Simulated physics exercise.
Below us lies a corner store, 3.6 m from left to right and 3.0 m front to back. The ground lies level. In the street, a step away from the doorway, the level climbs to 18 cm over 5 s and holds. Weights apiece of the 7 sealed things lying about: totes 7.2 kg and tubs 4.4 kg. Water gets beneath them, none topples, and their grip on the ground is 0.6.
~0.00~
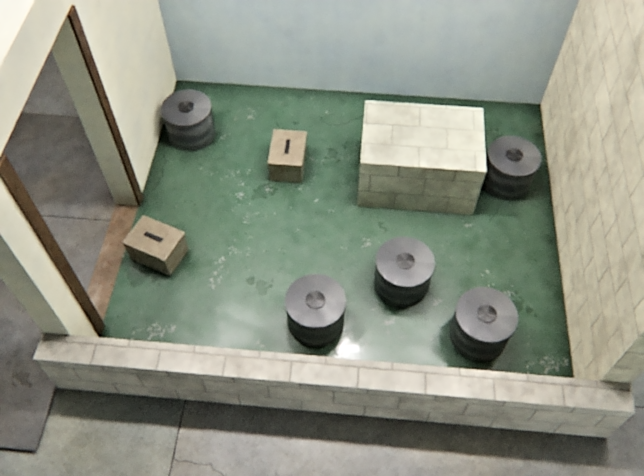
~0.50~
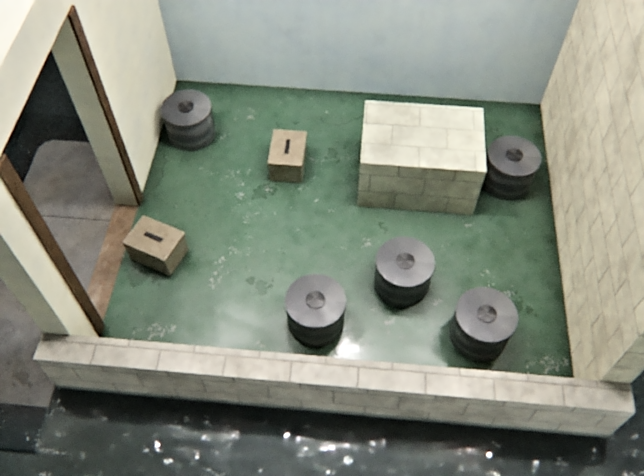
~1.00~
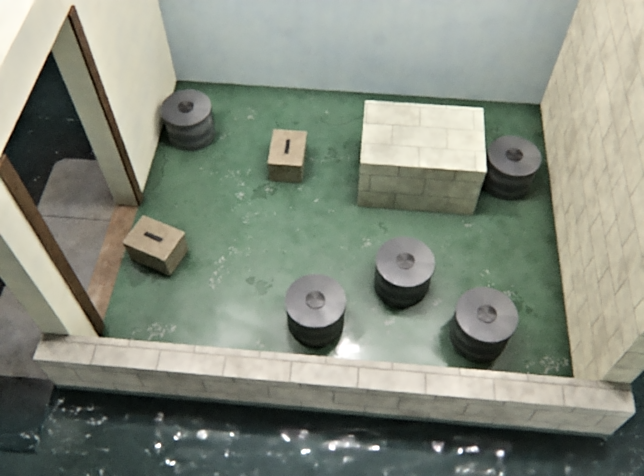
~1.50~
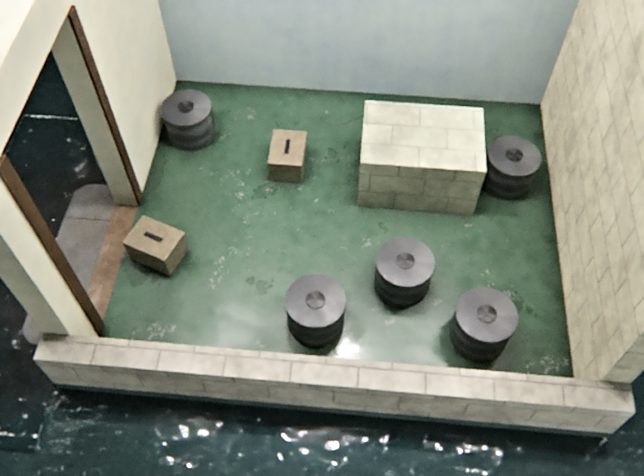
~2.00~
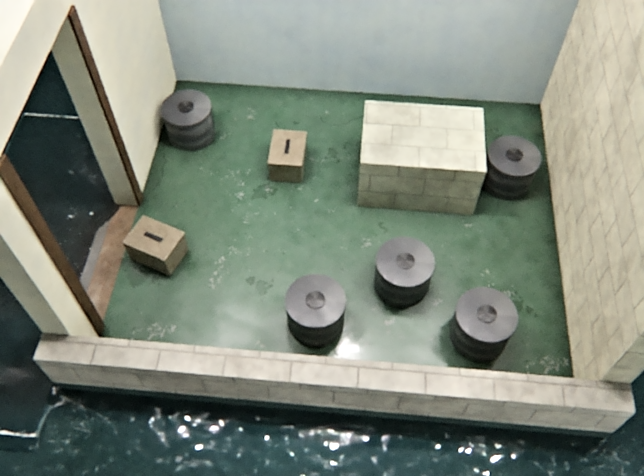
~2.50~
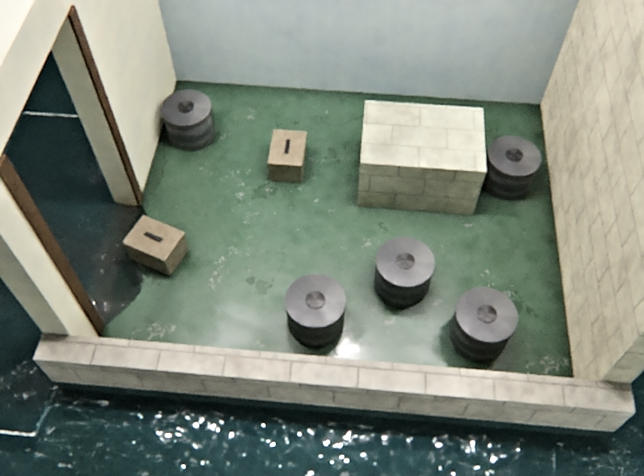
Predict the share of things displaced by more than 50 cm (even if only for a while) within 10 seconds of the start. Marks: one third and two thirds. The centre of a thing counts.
Share: Two thirds or more.
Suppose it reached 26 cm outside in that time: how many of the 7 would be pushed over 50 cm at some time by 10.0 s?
Then 7.
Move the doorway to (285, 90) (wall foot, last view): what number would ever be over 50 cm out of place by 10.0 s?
In that case 6 of them.
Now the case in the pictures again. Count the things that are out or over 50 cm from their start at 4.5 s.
I count 1.
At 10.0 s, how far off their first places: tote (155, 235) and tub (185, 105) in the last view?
In turn: 250 cm, 30 cm.
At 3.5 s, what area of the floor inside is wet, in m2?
About 1.0 m2.
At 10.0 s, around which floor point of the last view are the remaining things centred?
At about (415, 193).
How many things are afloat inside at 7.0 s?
I count 3.
After 3.5 s 0 of 7 are over 50 cm from their spots; 0 afloat.
After 4.5 s 1 of 7 are over 50 cm from their spots; 0 afloat.
After 7.0 s 4 of 7 are over 50 cm from their spots; 3 afloat.
After 10.0 s 5 of 7 are over 50 cm from their spots, and 5 have been at some point; 6 afloat.
